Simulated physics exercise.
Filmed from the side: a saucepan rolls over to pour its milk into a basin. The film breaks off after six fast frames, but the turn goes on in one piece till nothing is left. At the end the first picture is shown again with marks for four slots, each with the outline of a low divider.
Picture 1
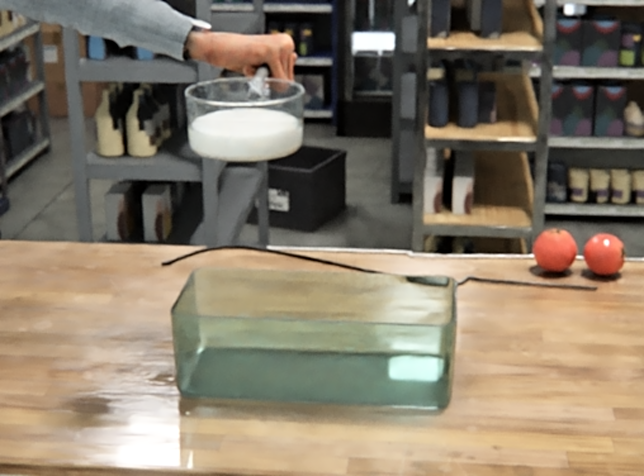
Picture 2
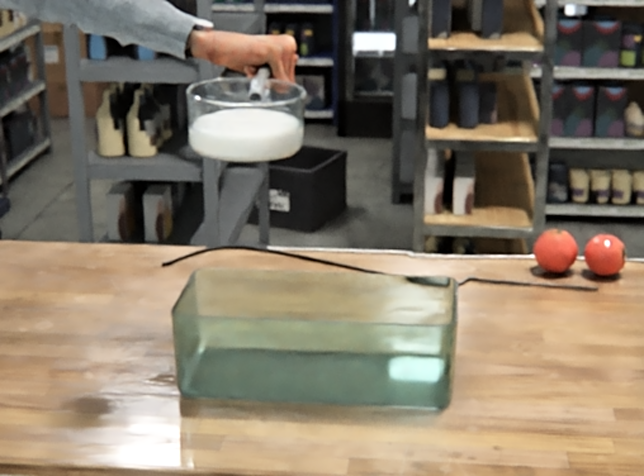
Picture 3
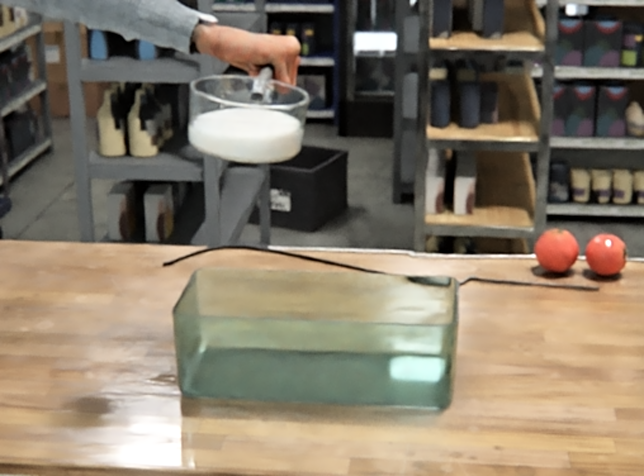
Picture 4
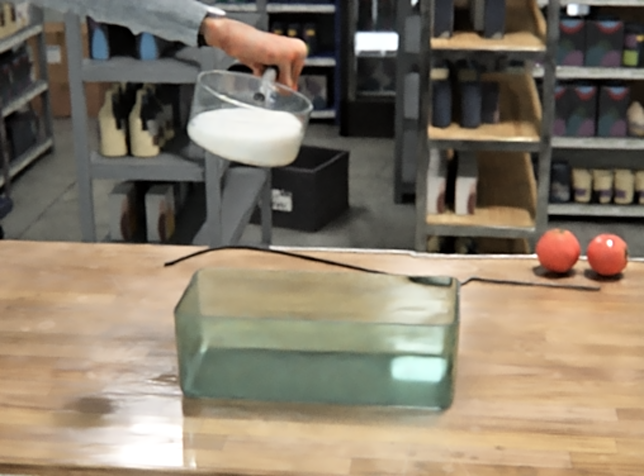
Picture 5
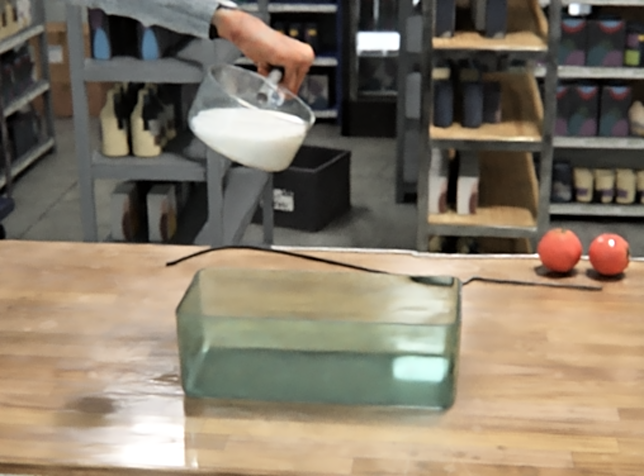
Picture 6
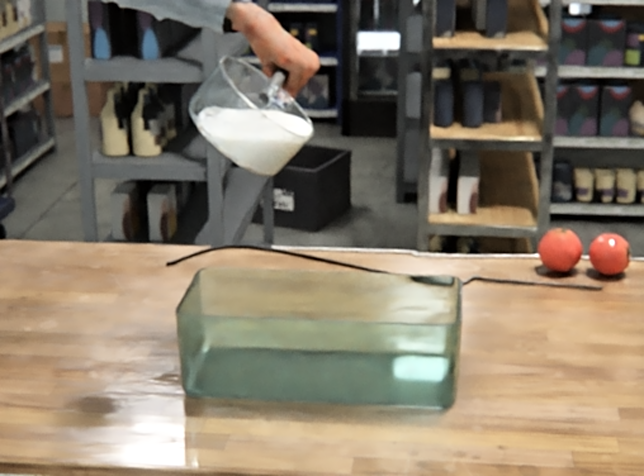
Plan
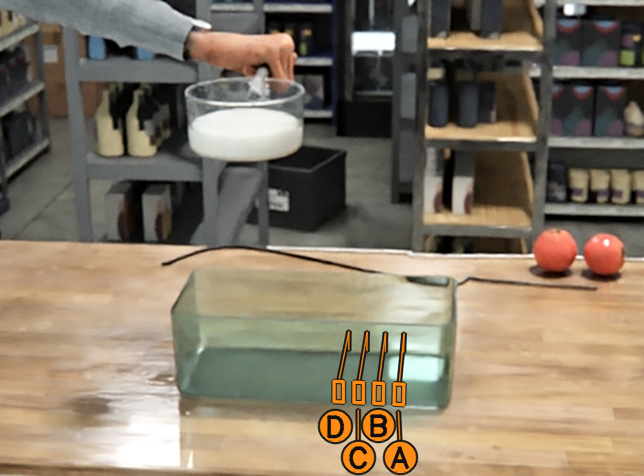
A hand reaching from a grey sleeve at the upper left holds a clear saucepan of white milk upright, then tilts it steadily clockwise to a steep slant, the milk staying inside. Below it, a greenish glass basin holding clear liquid rests on a light wooden table, with a dark cord behind and two red tomatoes at right. The side view, nearly steady, shows grey and wooden storage shelves beyond.
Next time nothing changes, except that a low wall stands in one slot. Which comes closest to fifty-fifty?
Best: D.
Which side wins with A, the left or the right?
More ends on the left.
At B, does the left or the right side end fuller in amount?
The left side.
In orange, A at (398, 411); B at (378, 410); C at (358, 409); D at (338, 408).
For place A, about 80 % ends left of the wall and 16 % right of it; 4 % is lost outside.
For place B, about 86 % ends left of the wall and 10 % right of it; 3 % is lost outside.
For place C, about 74 % ends left of the wall and 24 % right of it; 3 % is lost outside.
For place D, about 47 % ends left of the wall and 50 % right of it; 3 % is lost outside.
